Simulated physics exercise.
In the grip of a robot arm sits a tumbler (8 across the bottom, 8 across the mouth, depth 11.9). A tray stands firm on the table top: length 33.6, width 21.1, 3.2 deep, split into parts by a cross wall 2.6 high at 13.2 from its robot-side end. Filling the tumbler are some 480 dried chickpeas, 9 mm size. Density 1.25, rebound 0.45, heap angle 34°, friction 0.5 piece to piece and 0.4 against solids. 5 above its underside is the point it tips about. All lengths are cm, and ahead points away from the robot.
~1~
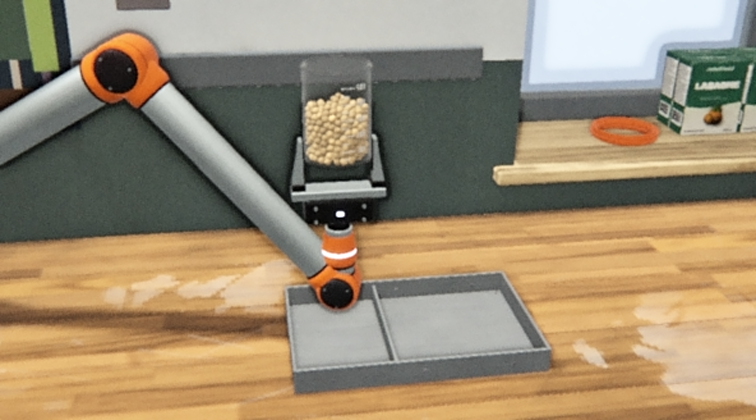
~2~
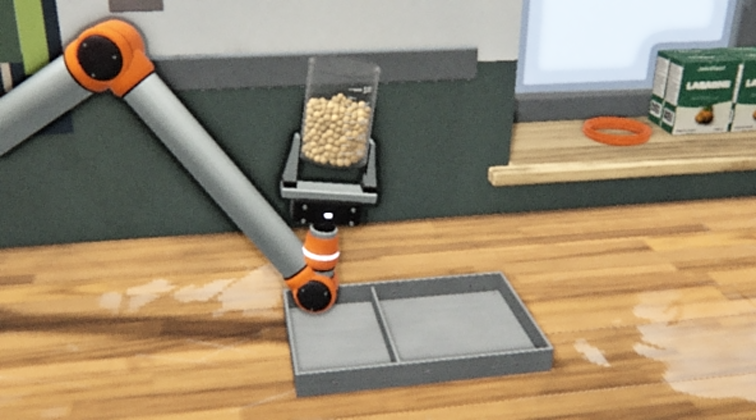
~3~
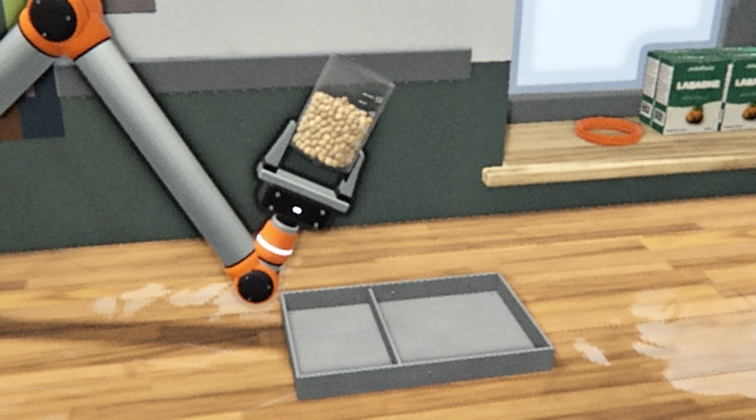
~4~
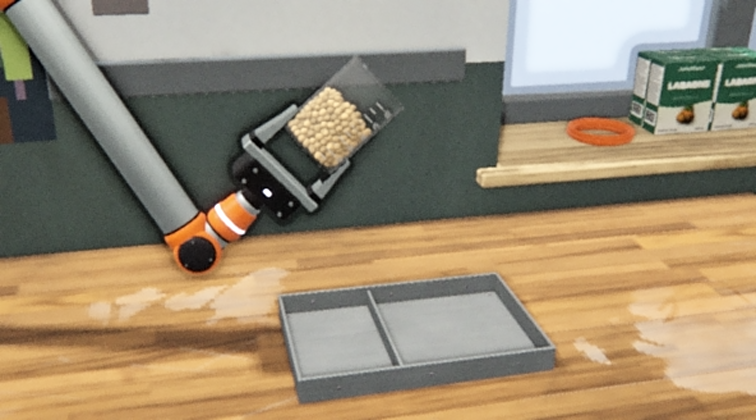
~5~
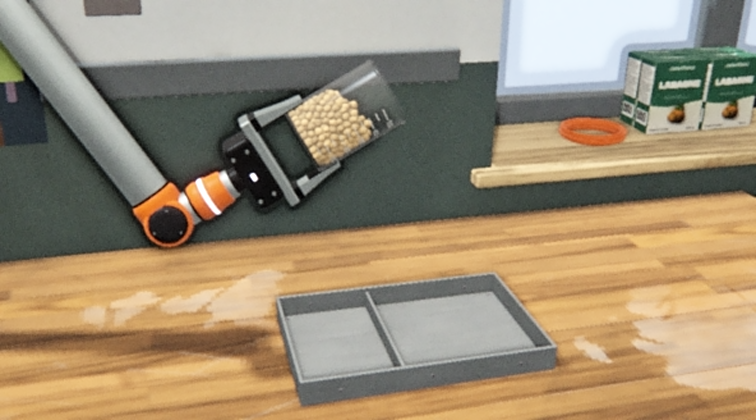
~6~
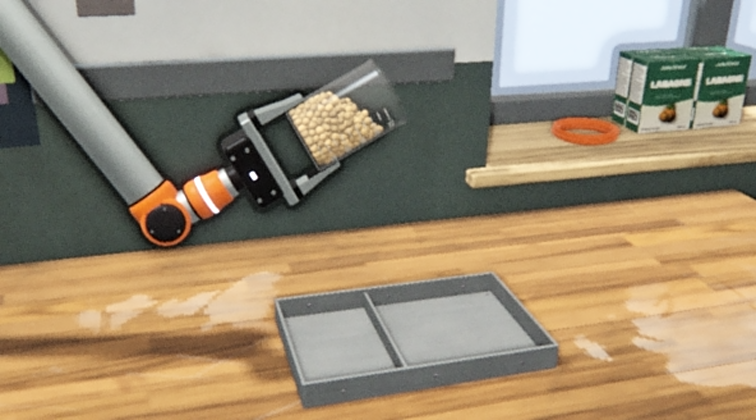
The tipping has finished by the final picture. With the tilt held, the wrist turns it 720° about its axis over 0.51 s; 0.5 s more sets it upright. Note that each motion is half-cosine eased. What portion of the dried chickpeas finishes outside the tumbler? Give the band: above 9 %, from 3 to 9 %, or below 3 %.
It is below 3 %.
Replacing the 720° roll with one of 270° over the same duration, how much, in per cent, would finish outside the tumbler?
Then about 0 percent.
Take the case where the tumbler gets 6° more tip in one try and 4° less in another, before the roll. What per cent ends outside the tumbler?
About 0 and 0 per cent.
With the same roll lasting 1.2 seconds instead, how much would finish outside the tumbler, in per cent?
Around 0 %.
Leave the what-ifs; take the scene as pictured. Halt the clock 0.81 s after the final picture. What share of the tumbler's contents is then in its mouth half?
Roughly 20 per cent.
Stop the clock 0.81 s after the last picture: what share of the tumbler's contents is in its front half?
Estimated share: About 50 %.
Then, 0.40 s after the last picture, tipped 63°, highest piece 39 above the table; 483 in the tumbler.
Then, 0.81 s after the last picture, tipped 22°, highest piece 37 above the table; 482 in the tumbler, 1 in the far-side part.
Then, 1.21 s after the last picture, upright, highest piece 39 above the table; 482 in the tumbler, 1 in the far-side part.
Then, 1.91 s after the last picture, upright, highest piece 39 above the table; 482 in the tumbler, 1 in the far-side part.
Final count, 482 in the tumbler, 1 in the far-side part. That is 0 % outside the tumbler.
